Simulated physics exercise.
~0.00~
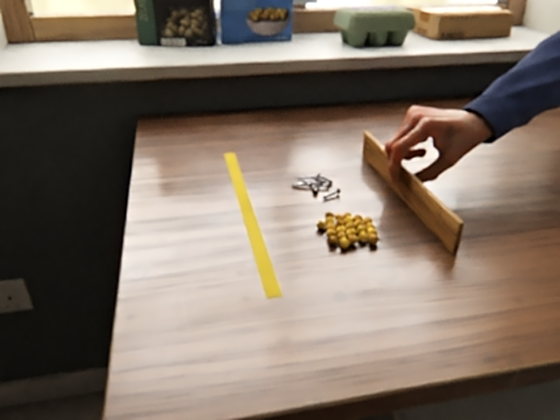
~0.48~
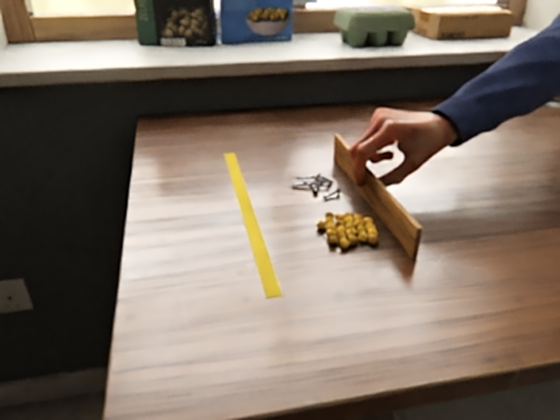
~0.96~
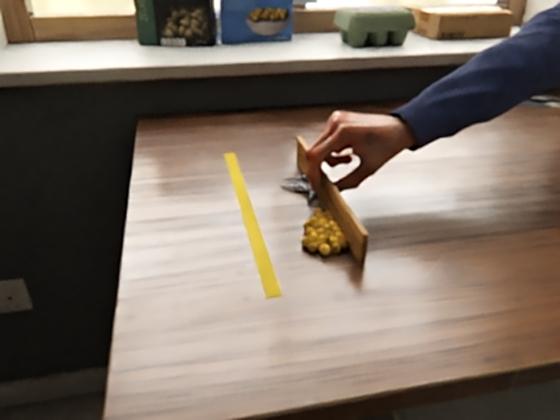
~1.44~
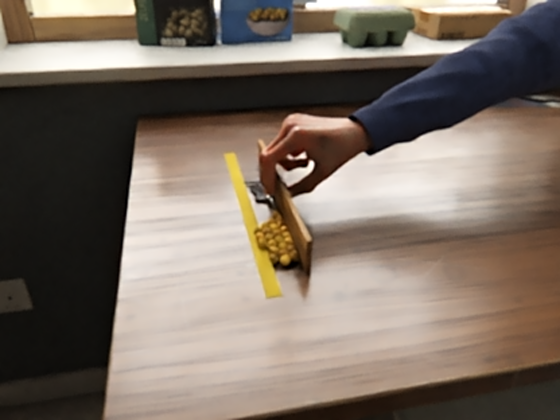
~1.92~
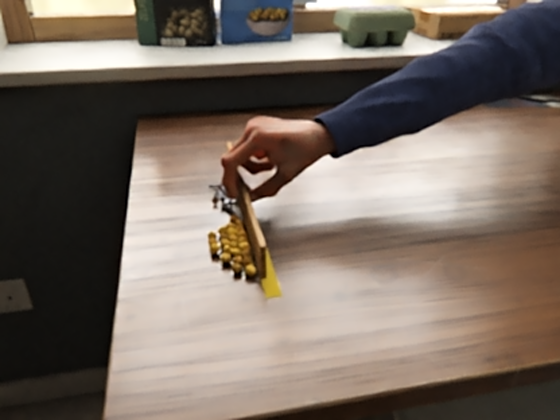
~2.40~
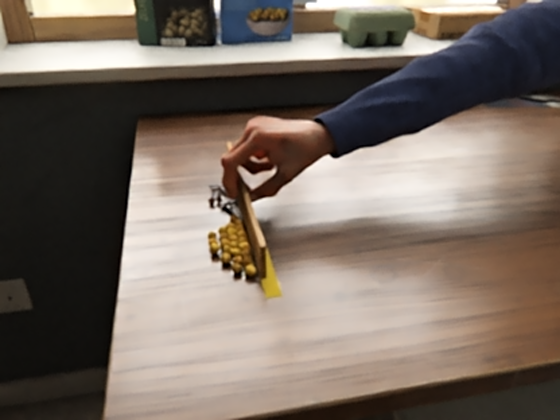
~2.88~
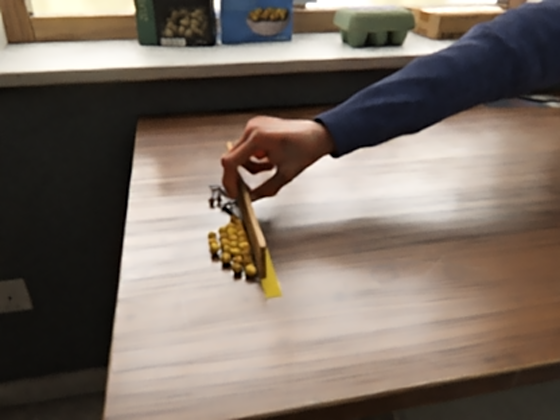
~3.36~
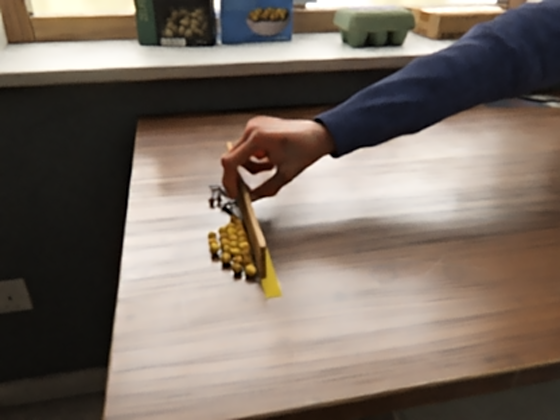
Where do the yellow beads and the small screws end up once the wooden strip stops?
Both batches end up on the table just left of the wooden strip, and neither goes over the edge.
